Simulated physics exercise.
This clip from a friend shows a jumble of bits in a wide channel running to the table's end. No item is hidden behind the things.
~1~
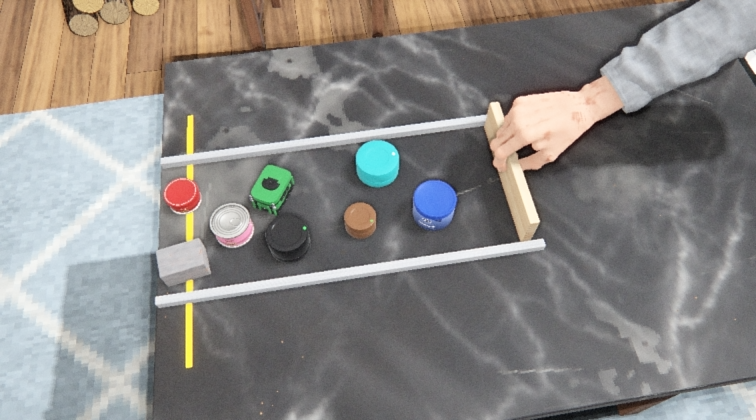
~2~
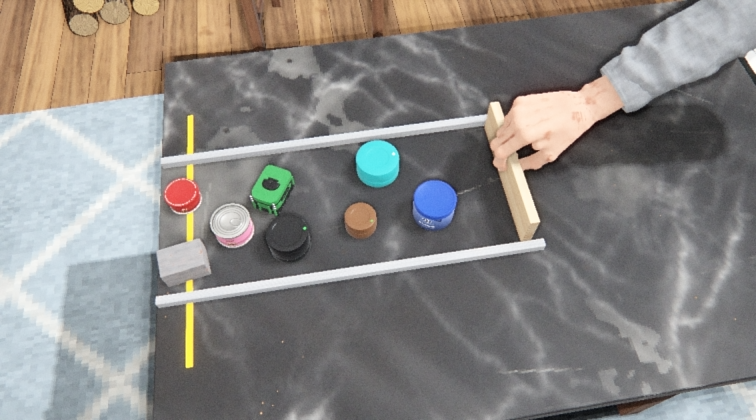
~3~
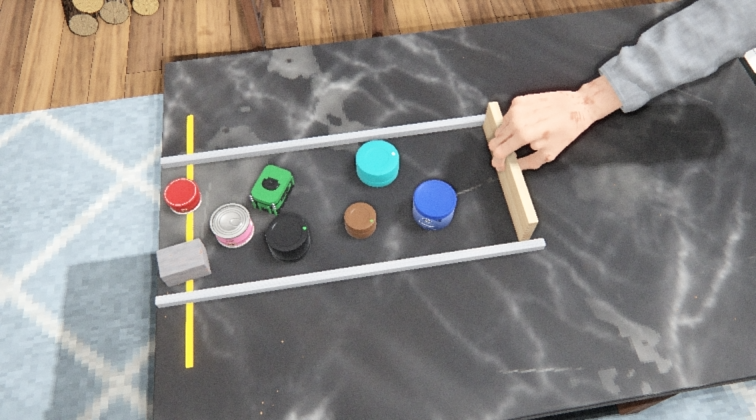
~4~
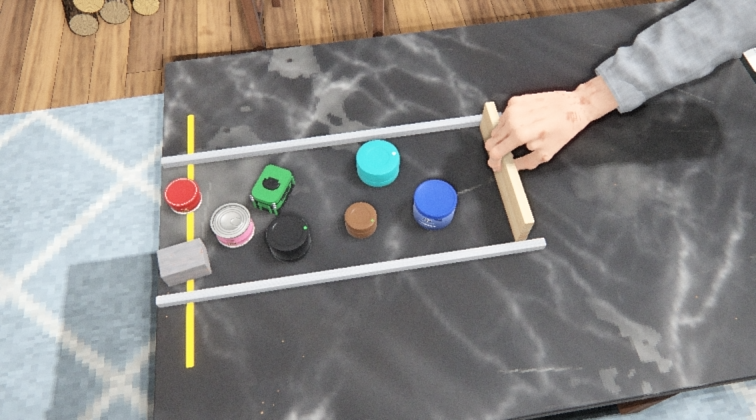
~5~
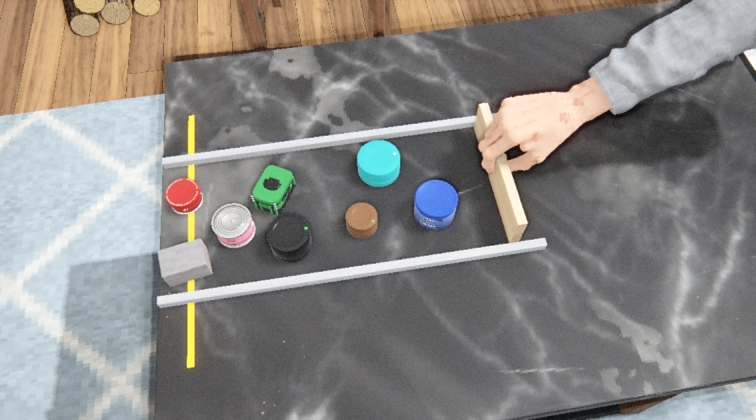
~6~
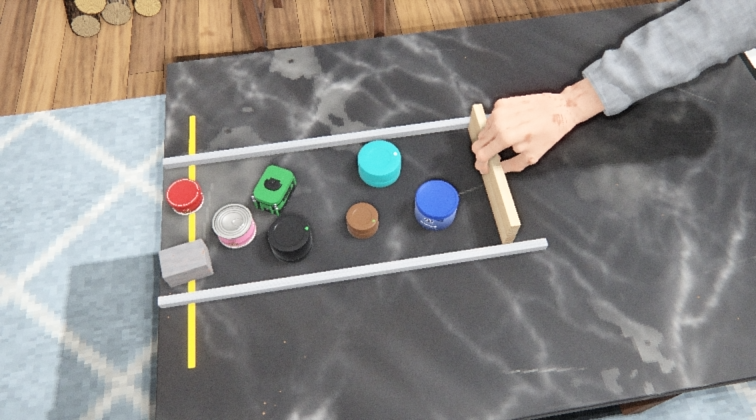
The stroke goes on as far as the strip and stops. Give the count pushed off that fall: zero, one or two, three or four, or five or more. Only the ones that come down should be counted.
Count: Five or more.
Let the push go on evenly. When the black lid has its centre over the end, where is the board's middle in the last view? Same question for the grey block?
Roughly at (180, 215) and roughly at (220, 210).
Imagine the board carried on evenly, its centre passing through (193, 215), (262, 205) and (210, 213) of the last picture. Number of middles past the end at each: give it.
By position: 5 / 0 / 5.
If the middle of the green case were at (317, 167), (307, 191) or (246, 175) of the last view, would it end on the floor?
Taking the spots in turn, it gets knocked off, then gets knocked off, then gets knocked off.
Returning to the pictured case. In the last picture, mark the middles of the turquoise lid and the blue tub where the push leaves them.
Going in order: First (168, 190), then (167, 229).
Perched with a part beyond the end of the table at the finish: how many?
That would be 3.
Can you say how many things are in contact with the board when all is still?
That makes 3.
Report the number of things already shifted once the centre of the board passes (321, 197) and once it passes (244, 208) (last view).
Counts: 6 / 8.
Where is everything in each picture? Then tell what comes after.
In the first picture, red tin (183, 196); grey block (184, 263); pink tin (232, 226); board (509, 170); tape (190, 226).
In the second picture, grey block (184, 262); board (510, 170).
In the third picture, pink tin (233, 226); brown lid (360, 221).
In the fourth picture, red tin (184, 196); green case (273, 190).
In the fifth picture, grey block (185, 262); black lid (290, 239).
In the sixth picture, red tin (186, 197); grey block (186, 263); pink tin (235, 226); board (492, 172); tape (192, 226).
Soon after, none off yet; red tin at rest near (186, 197); grey block at rest near (186, 263); pink tin at rest near (235, 226).
After that, none off yet; red tin displaced about its own width near (155, 198); grey block at rest near (182, 265); pink tin displaced well along near (155, 239).
In the end, the number that fall off is five or more; gone, brown lid, green case, pink tin, grey block and red tin.
